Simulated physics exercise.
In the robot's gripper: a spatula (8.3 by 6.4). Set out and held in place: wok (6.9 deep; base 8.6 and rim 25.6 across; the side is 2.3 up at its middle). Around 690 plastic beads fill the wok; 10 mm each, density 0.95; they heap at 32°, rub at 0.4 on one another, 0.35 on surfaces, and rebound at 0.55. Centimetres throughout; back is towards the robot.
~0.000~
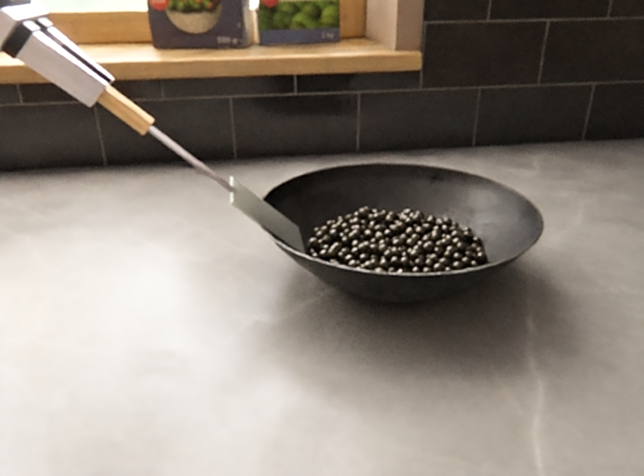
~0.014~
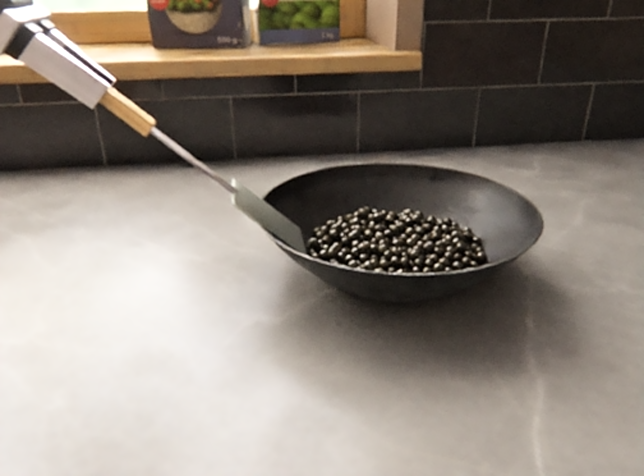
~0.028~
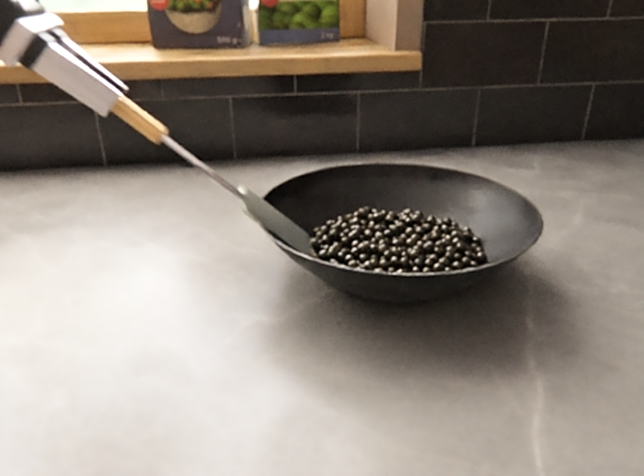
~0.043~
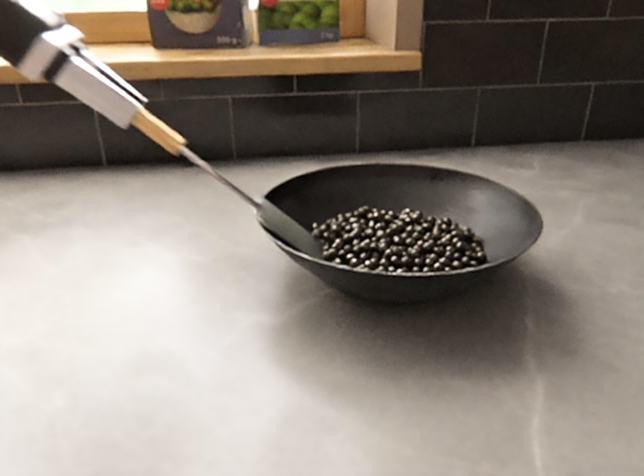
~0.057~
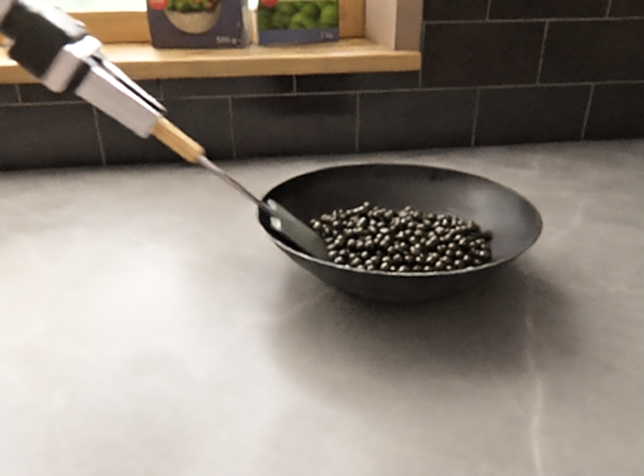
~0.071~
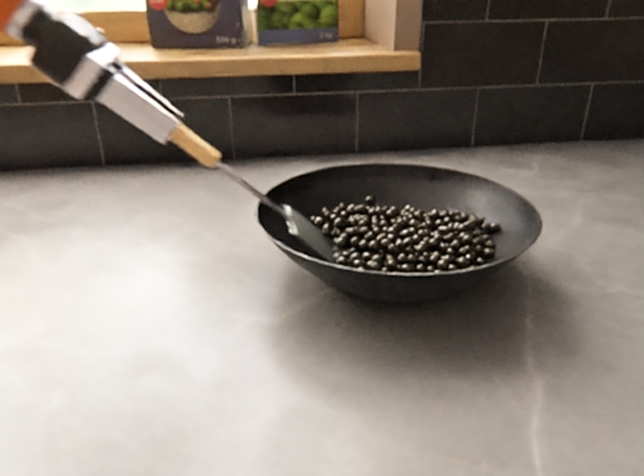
A robot arm holding a spatula slid its blade down the left inside of a dark wok on a grey counter and pushed into the small dark beads, nudging them slightly to the right.
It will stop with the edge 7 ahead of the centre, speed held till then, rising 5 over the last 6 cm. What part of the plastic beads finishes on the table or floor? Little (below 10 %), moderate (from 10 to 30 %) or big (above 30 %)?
Share on the table or floor: Moderate (from 10 to 30 %).
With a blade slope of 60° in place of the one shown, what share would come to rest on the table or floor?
In that case some 25 per cent.
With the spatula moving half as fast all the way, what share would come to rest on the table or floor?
Then about 10 per cent.
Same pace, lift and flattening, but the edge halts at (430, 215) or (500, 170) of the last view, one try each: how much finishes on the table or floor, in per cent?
About 10 and 35 per cent.
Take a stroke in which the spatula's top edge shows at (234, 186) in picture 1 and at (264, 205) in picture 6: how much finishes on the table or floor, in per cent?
About 10 per cent.
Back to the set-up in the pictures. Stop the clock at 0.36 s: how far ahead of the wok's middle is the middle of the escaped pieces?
Some 24 cm.
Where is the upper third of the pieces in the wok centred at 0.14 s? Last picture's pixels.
Near (446, 220).
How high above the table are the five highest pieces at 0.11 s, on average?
Some 6 cm.
After 0.11 s, sloping 43°, highest piece 6 above the table; 691 in the wok.
After 0.14 s, sloping 43°, highest piece 7 above the table; 691 in the wok.
After 0.36 s, sloping 43°, highest piece 20 above the table; 545 in the wok, 40 on the table or floor, 106 on the blade or in flight.
After 1.41 s, sloping 43°, highest piece 6 above the table; 545 in the wok, 146 on the table or floor.
At rest, 545 in the wok, 146 on the table or floor. That is 21 % on the table or floor.
